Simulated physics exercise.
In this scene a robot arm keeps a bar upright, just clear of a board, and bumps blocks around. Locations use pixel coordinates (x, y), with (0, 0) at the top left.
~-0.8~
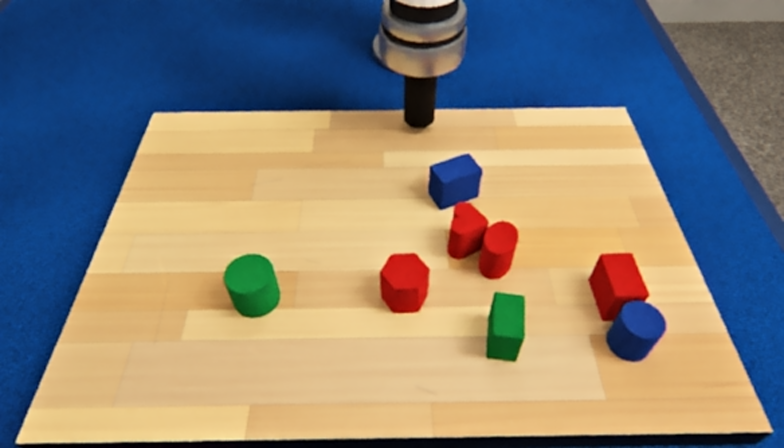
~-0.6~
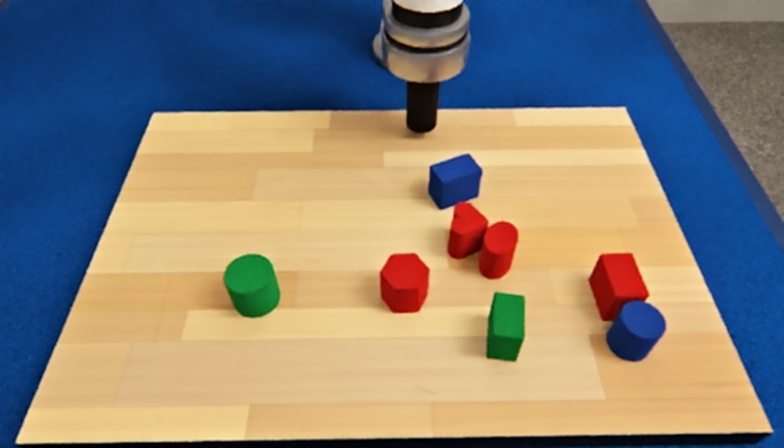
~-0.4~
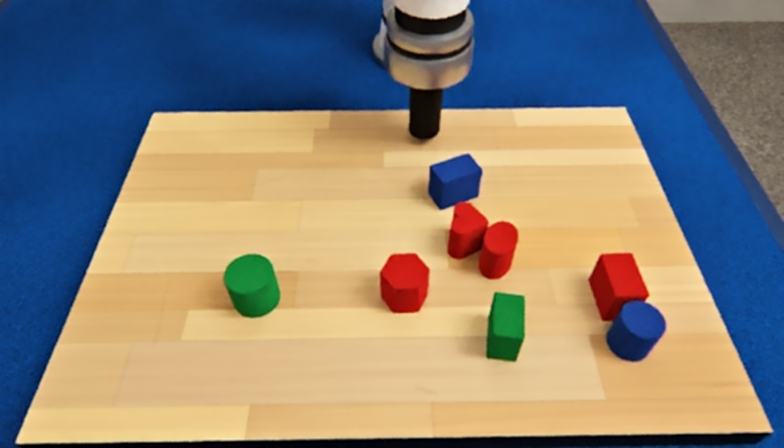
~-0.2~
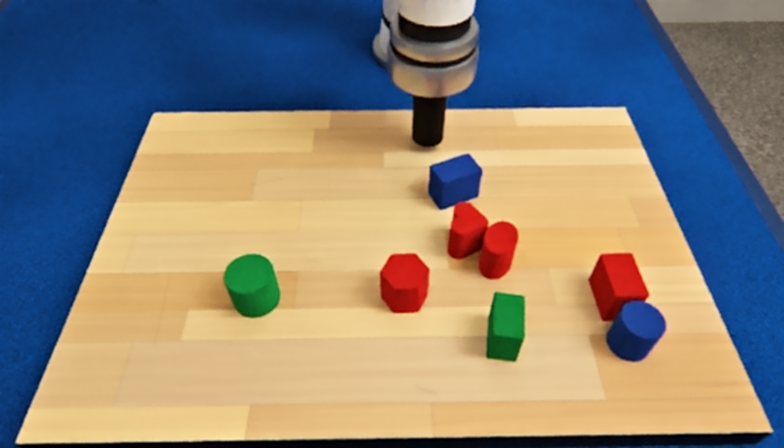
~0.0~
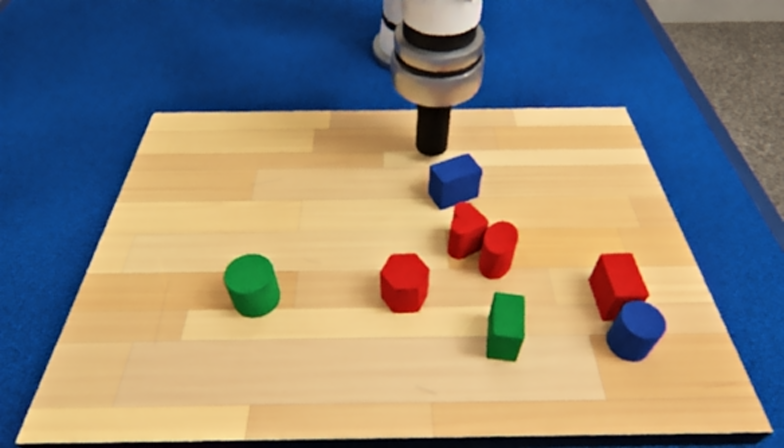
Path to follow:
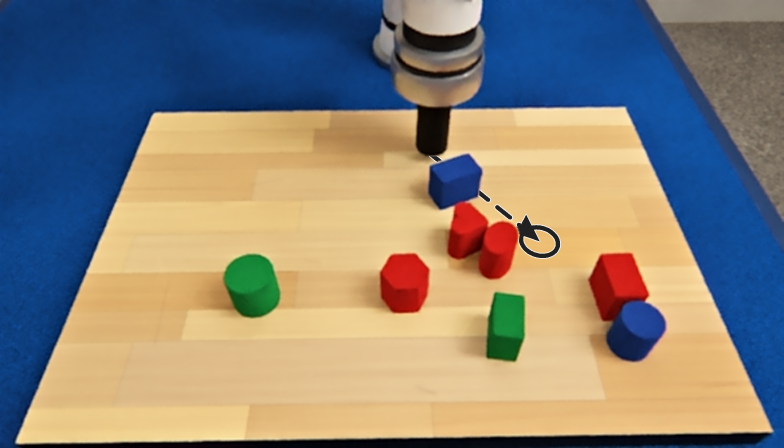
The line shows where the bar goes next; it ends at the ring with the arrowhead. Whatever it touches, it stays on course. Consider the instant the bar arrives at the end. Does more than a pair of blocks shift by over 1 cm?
No, that is not what happens.
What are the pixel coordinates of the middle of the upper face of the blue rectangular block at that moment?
Pixel (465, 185).
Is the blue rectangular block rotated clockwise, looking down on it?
Final answer: Yes.
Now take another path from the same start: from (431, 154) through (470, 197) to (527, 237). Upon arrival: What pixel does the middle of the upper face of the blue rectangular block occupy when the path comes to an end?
I'd place it at (468, 200), taking the centre of its top.
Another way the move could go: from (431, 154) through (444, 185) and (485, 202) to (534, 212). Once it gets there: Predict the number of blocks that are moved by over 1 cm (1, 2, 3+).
One block shifts.
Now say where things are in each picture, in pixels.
Bar tip (419, 119); block tops, blue rectangular block (456, 167); red elliptical block (501, 236), in the first picture.
Bar (421, 124); blocks unchanged, in the second picture.
Bar (424, 130); blocks unchanged, in the third picture.
Bar (428, 137); blocks unchanged, in the fourth picture.
Bar (432, 146); blue rectangular block (456, 167); red elliptical block (501, 236), in the fifth picture.
Path on the board, from (431, 154) to (539, 241).
On the path given first. One third of the way, bar (466, 172); blue rectangular block (461, 175), turned 35° clockwise.
Two thirds of the way, bar (502, 201); blue rectangular block (465, 185), turned 75° clockwise.
At the end, bar (542, 233); blue rectangular block (465, 185), turned 75° clockwise; red elliptical block in place.
